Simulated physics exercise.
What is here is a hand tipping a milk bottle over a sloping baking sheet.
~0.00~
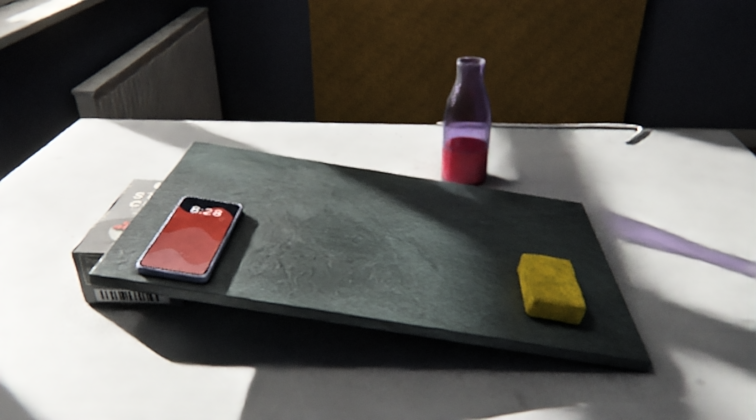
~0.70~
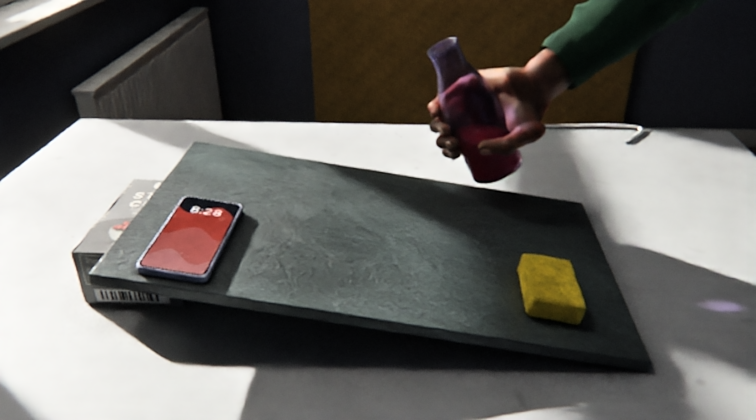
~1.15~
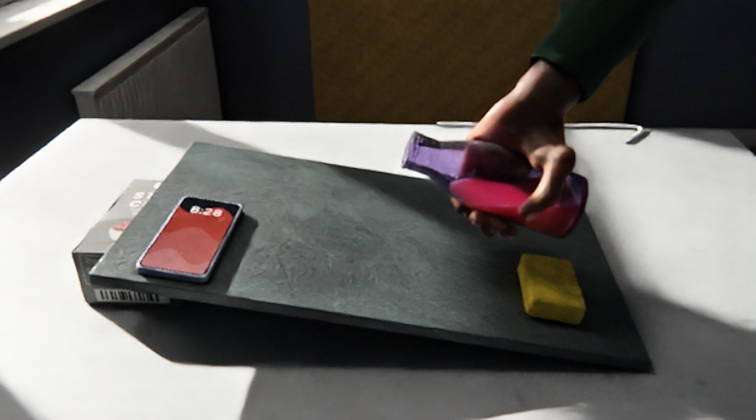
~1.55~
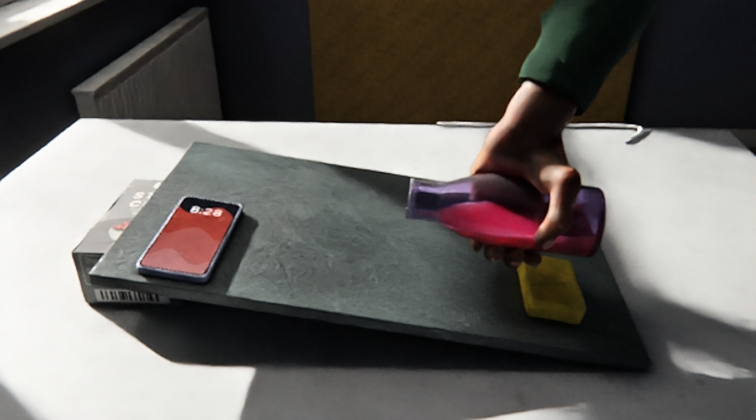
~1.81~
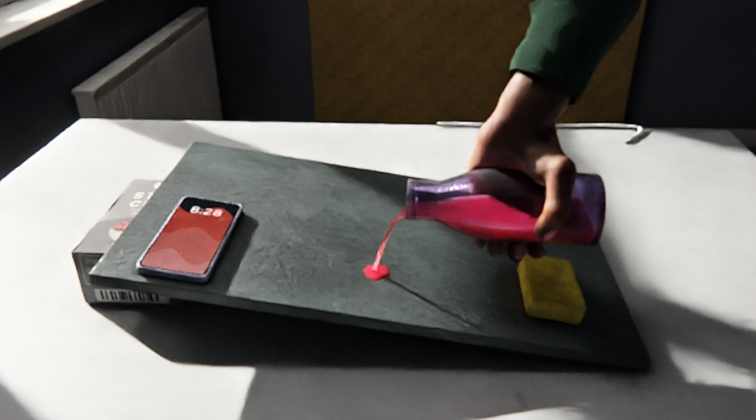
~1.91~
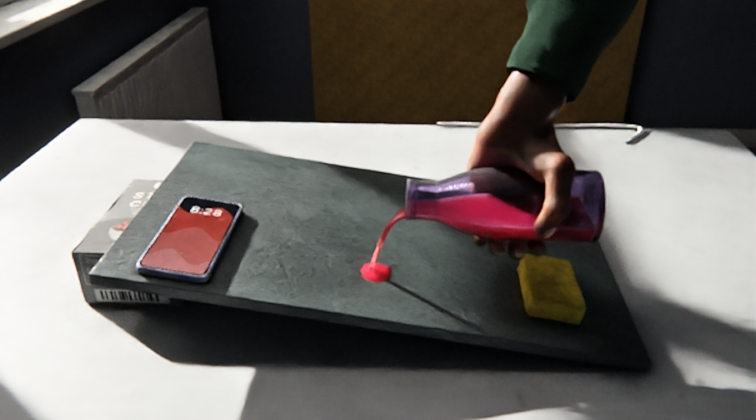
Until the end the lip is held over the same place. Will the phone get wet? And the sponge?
On the left the phone: Dry. On the right the sponge: Wet.
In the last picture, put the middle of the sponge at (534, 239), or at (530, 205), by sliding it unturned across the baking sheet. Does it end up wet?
First it is reached, then it stays dry.
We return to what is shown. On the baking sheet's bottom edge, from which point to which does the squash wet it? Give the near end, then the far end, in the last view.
The near limit is (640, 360) and the far limit is (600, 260).
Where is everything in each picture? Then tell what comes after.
The baking sheet slopes down to the right; milk bottle (467, 120) about a quarter full; phone (194, 236); sponge (550, 288), in the first frame.
Milk bottle (470, 108) tipped 25° with all of its load; phone (194, 236), in the second frame.
Milk bottle (488, 178) tipped 70° with all of its load; sponge (550, 288), in the third frame.
The baking sheet slopes down to the right; milk bottle (498, 210) tipped 85° with all of its load; phone (194, 236), in the fourth frame.
The first of it lands; milk bottle (497, 205) tipped 90° with all of its load; sponge (550, 288), in the fifth frame.
The first of it lands; milk bottle (496, 203) tipped 90° with nearly all of its load; phone (194, 236); sponge (550, 288), in the sixth frame.
After 2.6 s, it runs down to the right; the phone is untouched; the sponge is untouched.
After 4.7 s, it runs down to the right and off the end; the phone is untouched; the sponge is reached.
After 8.7 s, it runs down to the right and off the end; the phone is untouched; the sponge is reached.
